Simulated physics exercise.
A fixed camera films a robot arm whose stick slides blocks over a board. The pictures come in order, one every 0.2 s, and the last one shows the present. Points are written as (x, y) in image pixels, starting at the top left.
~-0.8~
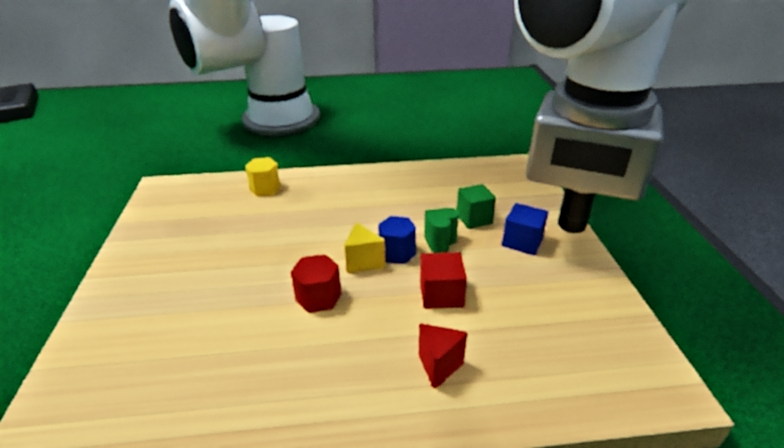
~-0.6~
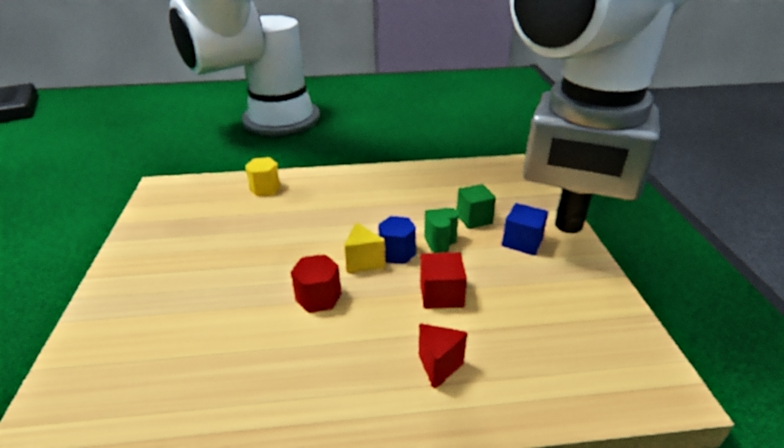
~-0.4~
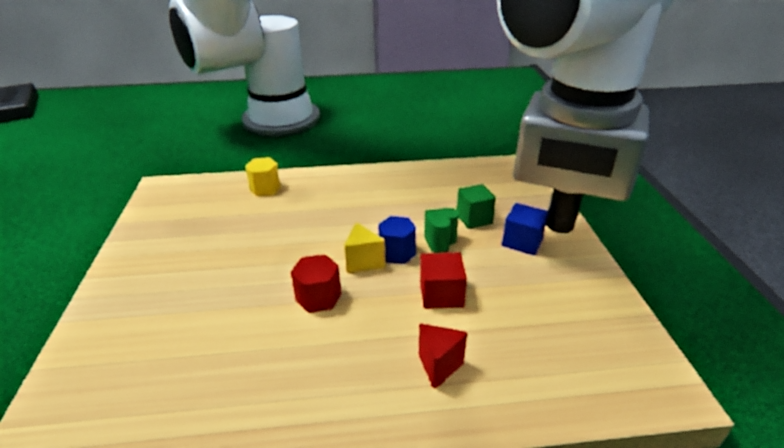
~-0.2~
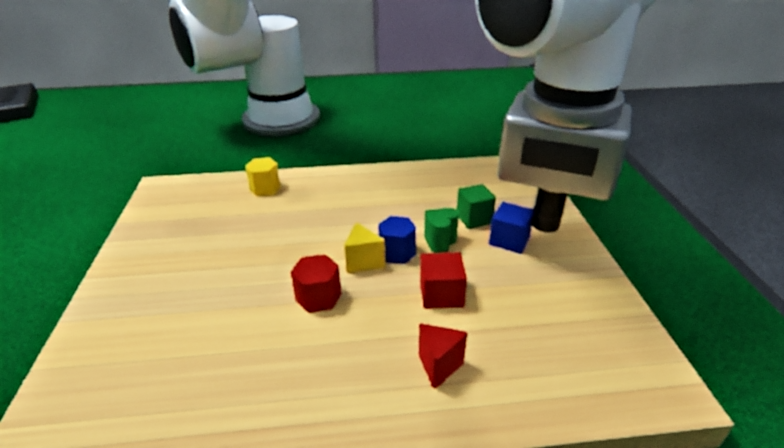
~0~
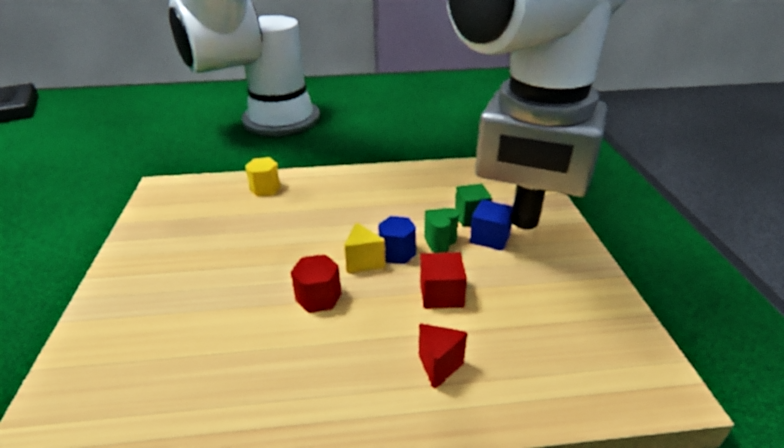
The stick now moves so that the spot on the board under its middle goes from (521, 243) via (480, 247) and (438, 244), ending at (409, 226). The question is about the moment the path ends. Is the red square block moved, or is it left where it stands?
It is untouched.
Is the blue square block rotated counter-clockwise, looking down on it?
I'd say no.
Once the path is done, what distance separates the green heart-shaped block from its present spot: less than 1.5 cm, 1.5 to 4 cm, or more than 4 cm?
Net shift: Above 4 cm.
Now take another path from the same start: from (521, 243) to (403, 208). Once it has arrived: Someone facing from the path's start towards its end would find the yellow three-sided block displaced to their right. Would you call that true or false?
The statement is incorrect.
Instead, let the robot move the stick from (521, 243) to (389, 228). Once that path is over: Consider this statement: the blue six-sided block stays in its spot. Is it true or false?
My answer: False.
On the path given first. One third of the way, stick (482, 227); green heart-shaped block (423, 213), turned 45° anticlockwise; green square block (468, 189), turned 25° clockwise; blue square block (456, 208), turned 35° clockwise.
Two thirds of the way, stick (439, 223); green heart-shaped block (406, 208), turned 75° anticlockwise; green square block (465, 187), turned 50° clockwise; blue square block (437, 199), turned 55° clockwise.
At the end, stick (409, 206); green heart-shaped block (379, 201), turned 130° anticlockwise; red square block not moved; green square block (465, 186), turned 60° clockwise; blue square block (425, 186), turned 115° clockwise.
